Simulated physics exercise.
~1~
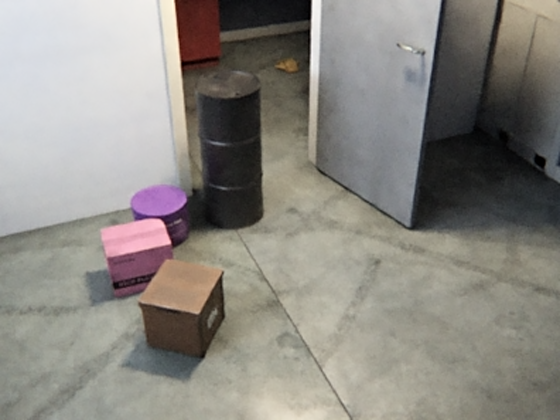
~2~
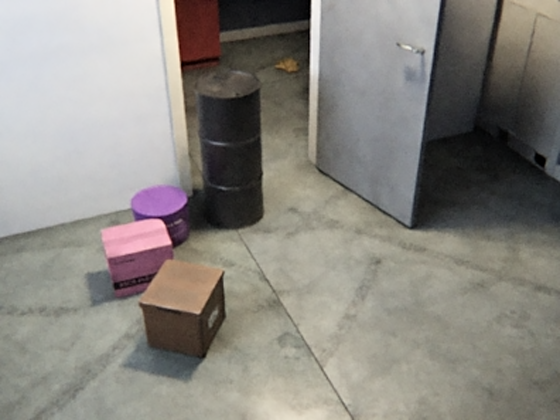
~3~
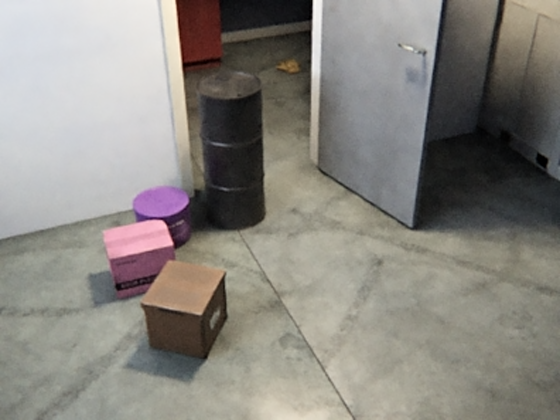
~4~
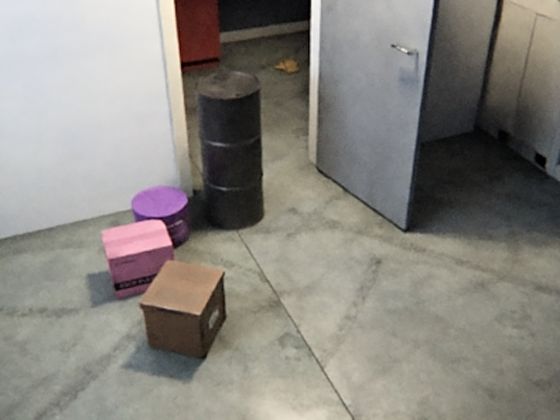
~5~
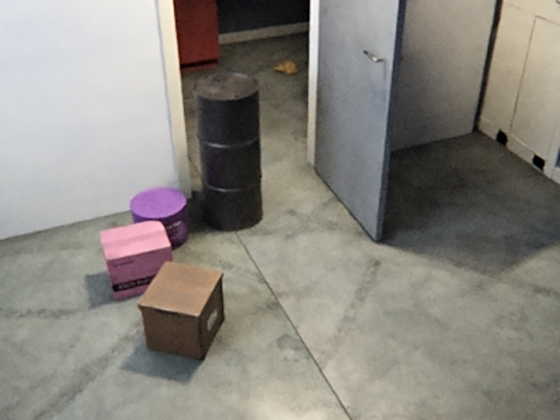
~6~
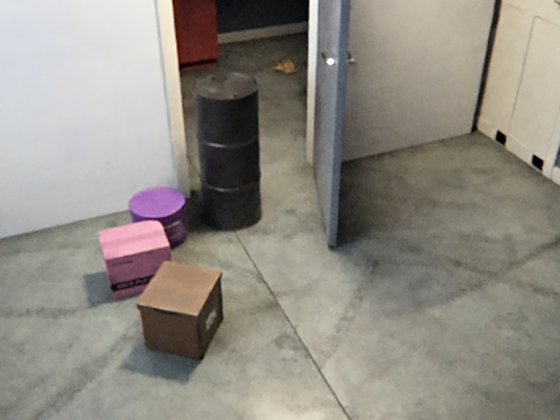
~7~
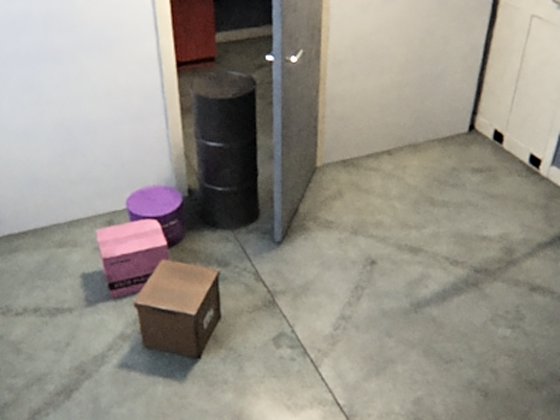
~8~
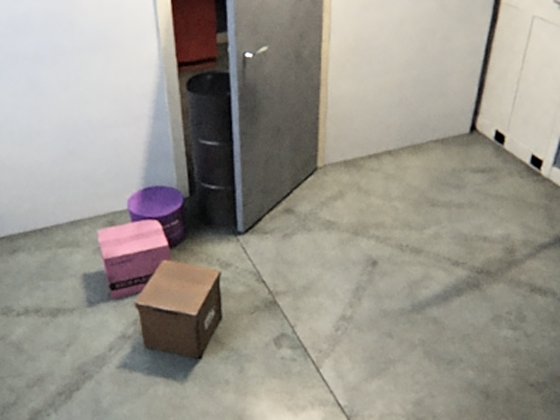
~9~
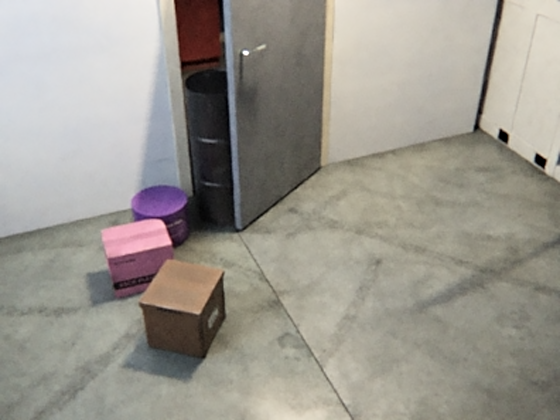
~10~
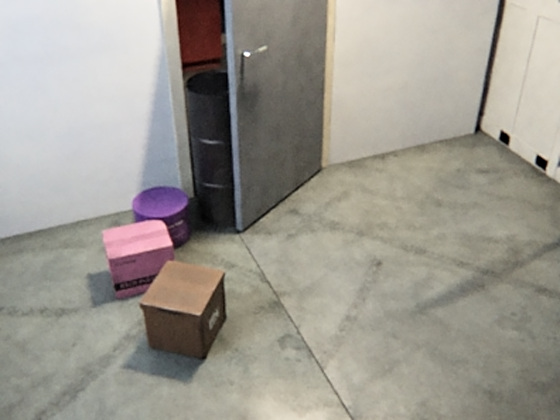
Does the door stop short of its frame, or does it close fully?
The door stops short of its frame. The black drum standing in the doorway blocks it, so it stays partly open.
